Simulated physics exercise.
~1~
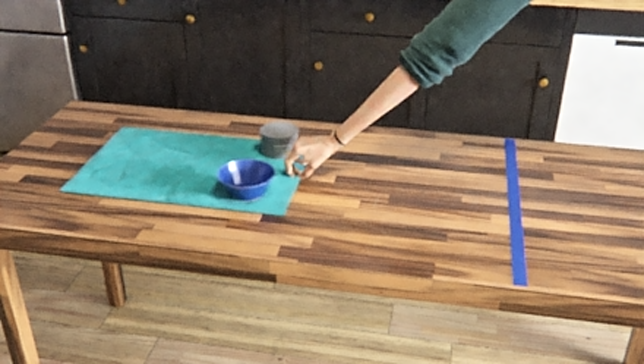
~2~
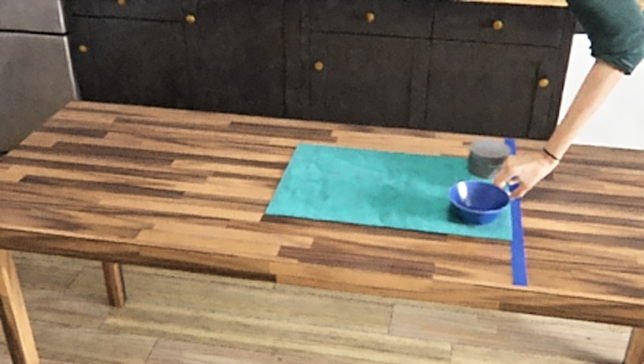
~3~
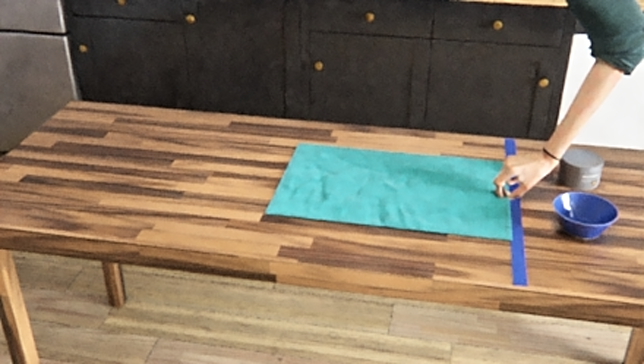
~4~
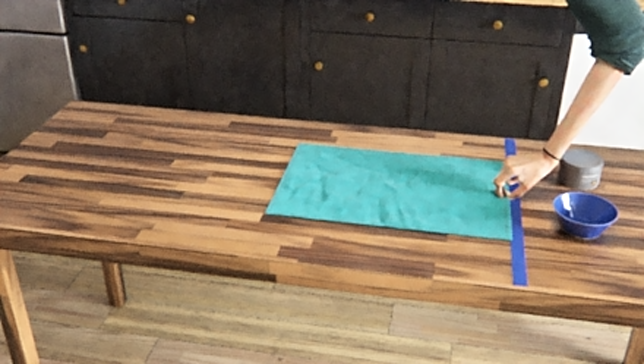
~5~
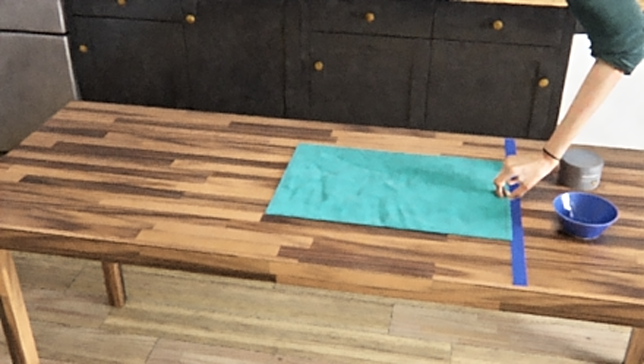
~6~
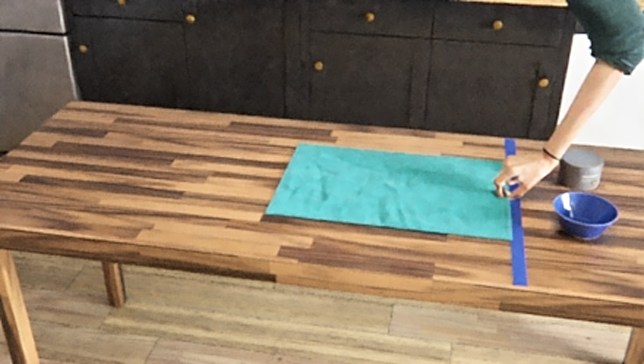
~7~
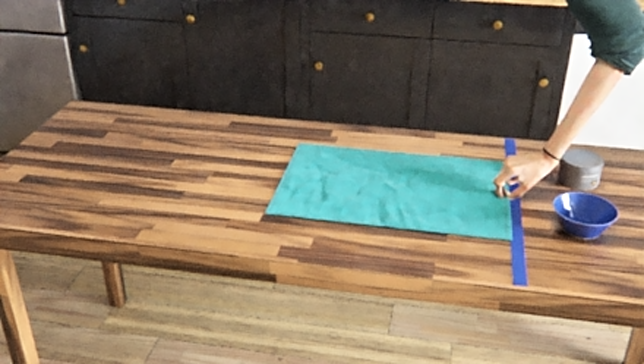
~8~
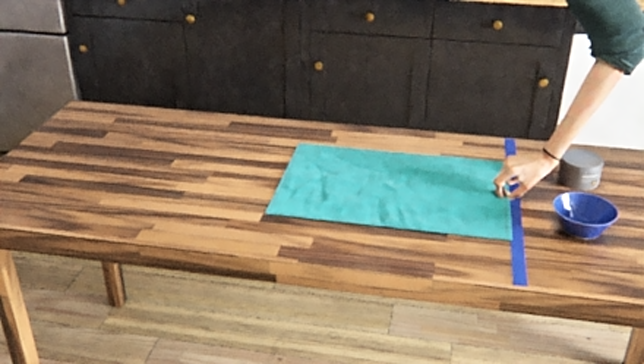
The clip shows a hand pulling a turquoise place mat carrying a blue bowl and a grey tub rightward across a wooden table, stopping with its edge at a blue tape line. Both containers slide off the front and come to rest beyond the tape while the hand stays still.
